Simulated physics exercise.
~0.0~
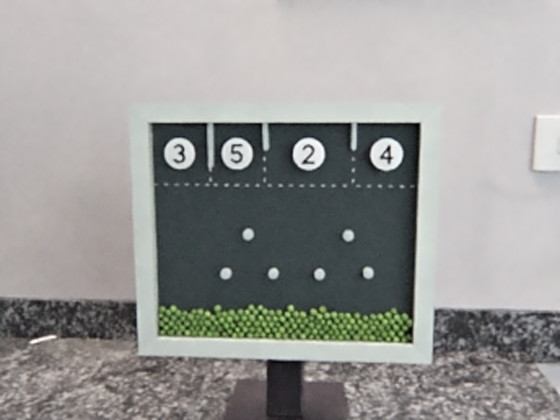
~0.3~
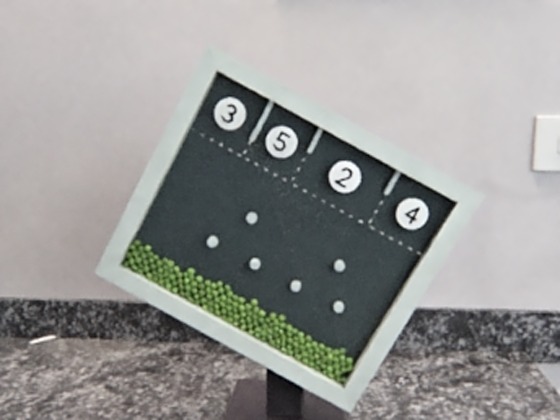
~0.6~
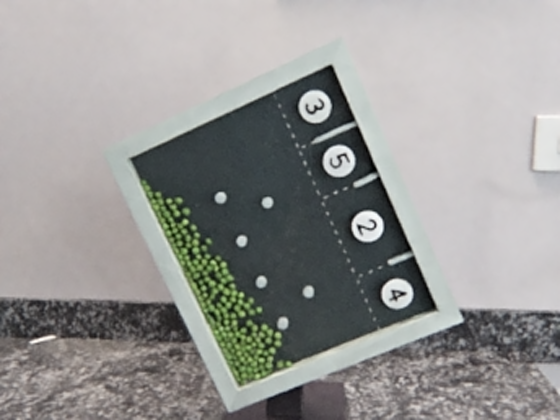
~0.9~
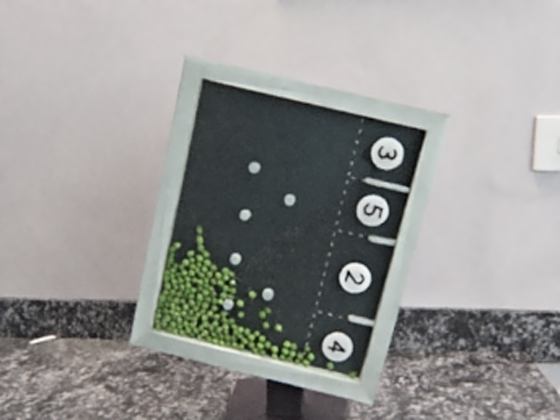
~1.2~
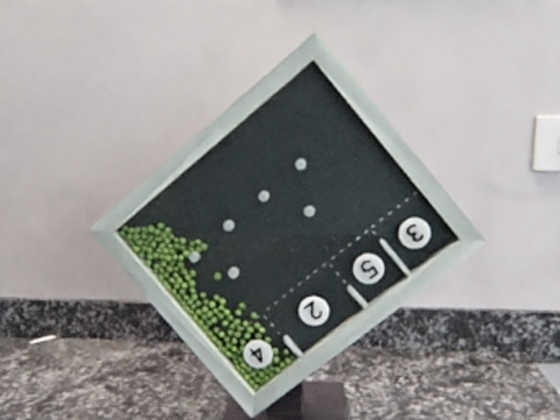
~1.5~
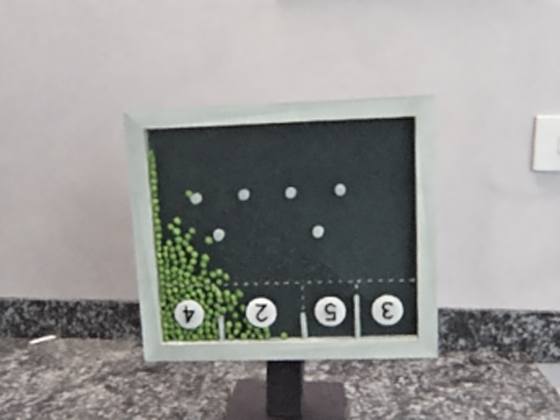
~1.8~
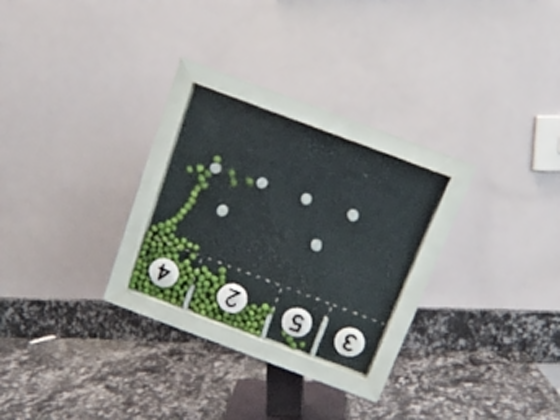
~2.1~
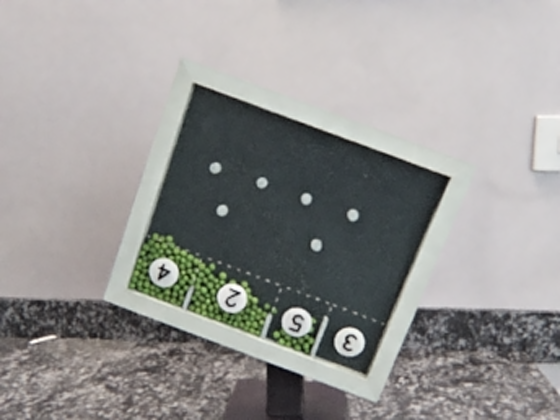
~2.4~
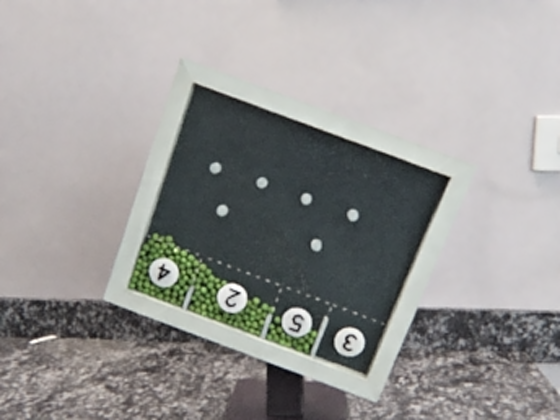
A framed box of green beads turns clockwise past upside down, filling three numbered pockets unevenly.
